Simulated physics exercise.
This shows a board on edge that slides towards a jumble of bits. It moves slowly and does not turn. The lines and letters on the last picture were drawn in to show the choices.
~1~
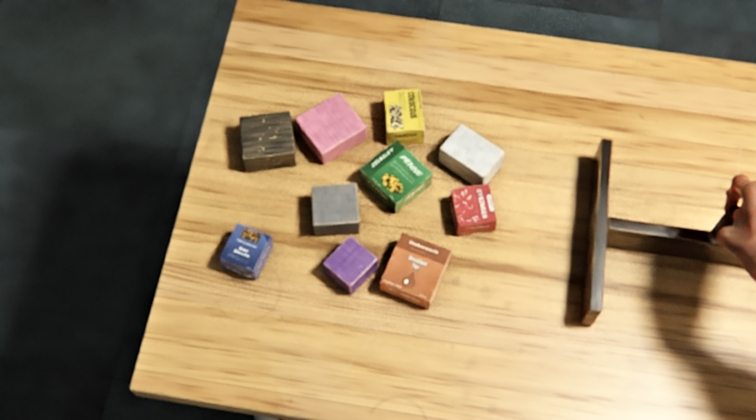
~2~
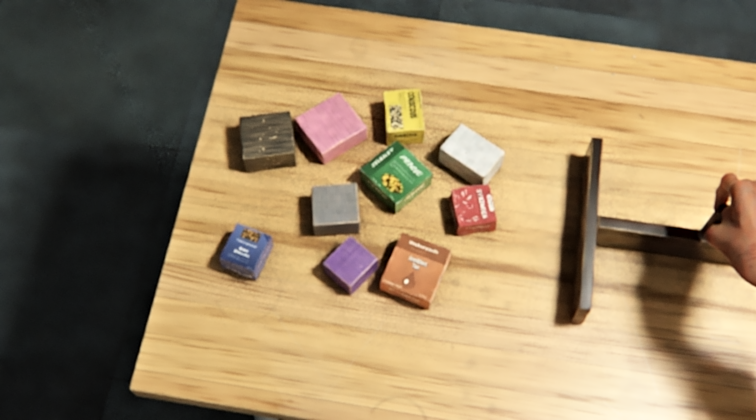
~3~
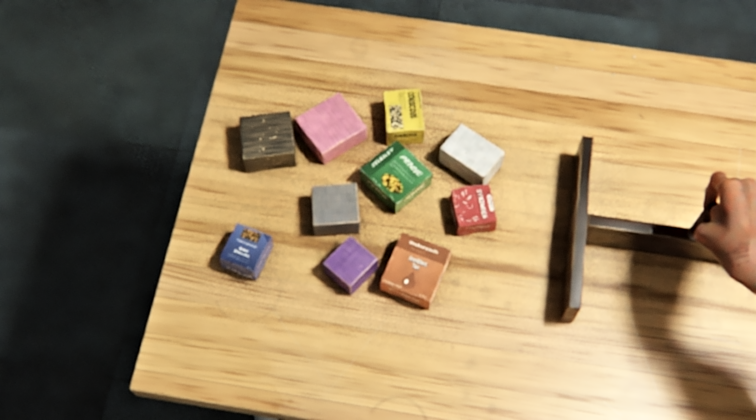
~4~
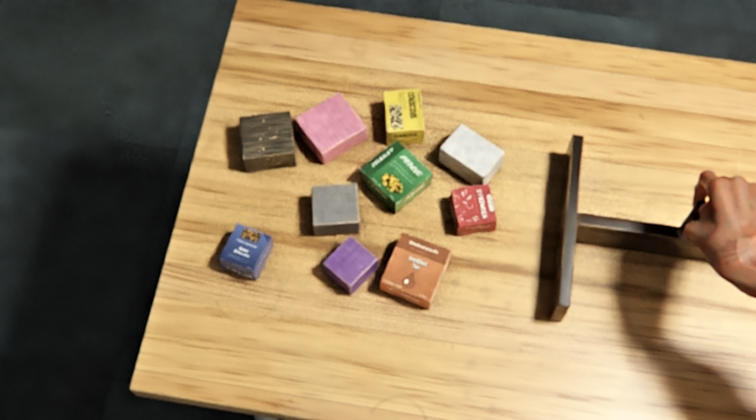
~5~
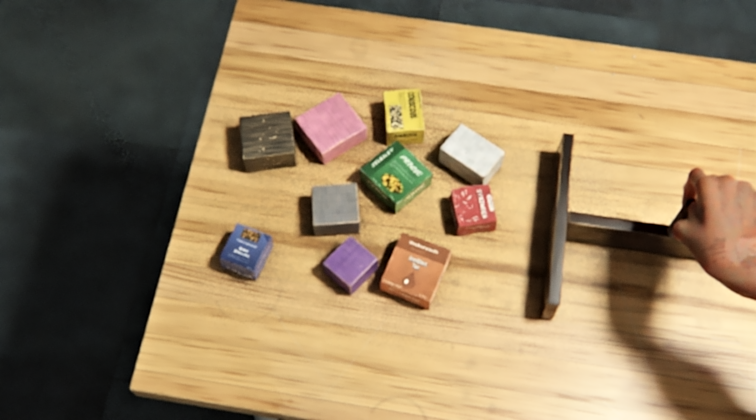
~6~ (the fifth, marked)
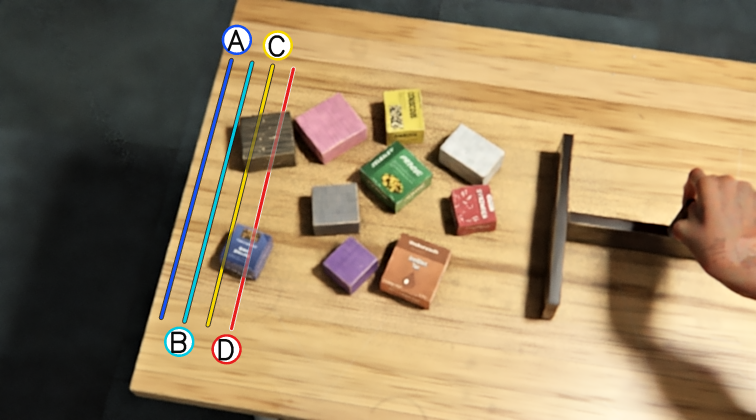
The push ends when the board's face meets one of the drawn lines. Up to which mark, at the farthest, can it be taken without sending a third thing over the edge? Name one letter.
Up to line D.
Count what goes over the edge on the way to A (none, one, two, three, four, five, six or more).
Six or more.
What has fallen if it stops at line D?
The blue packet.
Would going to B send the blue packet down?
Yes.
On the marked copy, A at (199, 181); B at (220, 184); C at (242, 187); D at (264, 190).
Taking D. A third of the way, board (452, 199); yellow packet (393, 111); orange packet (408, 271).
Two thirds of the way, board (346, 184); black block (244, 137); blue packet (217, 249).
When it is over, board (266, 172); blue packet over the edge; purple block (169, 264); one fallen.
As for the rest, A drops eight; B drops five; C drops four.
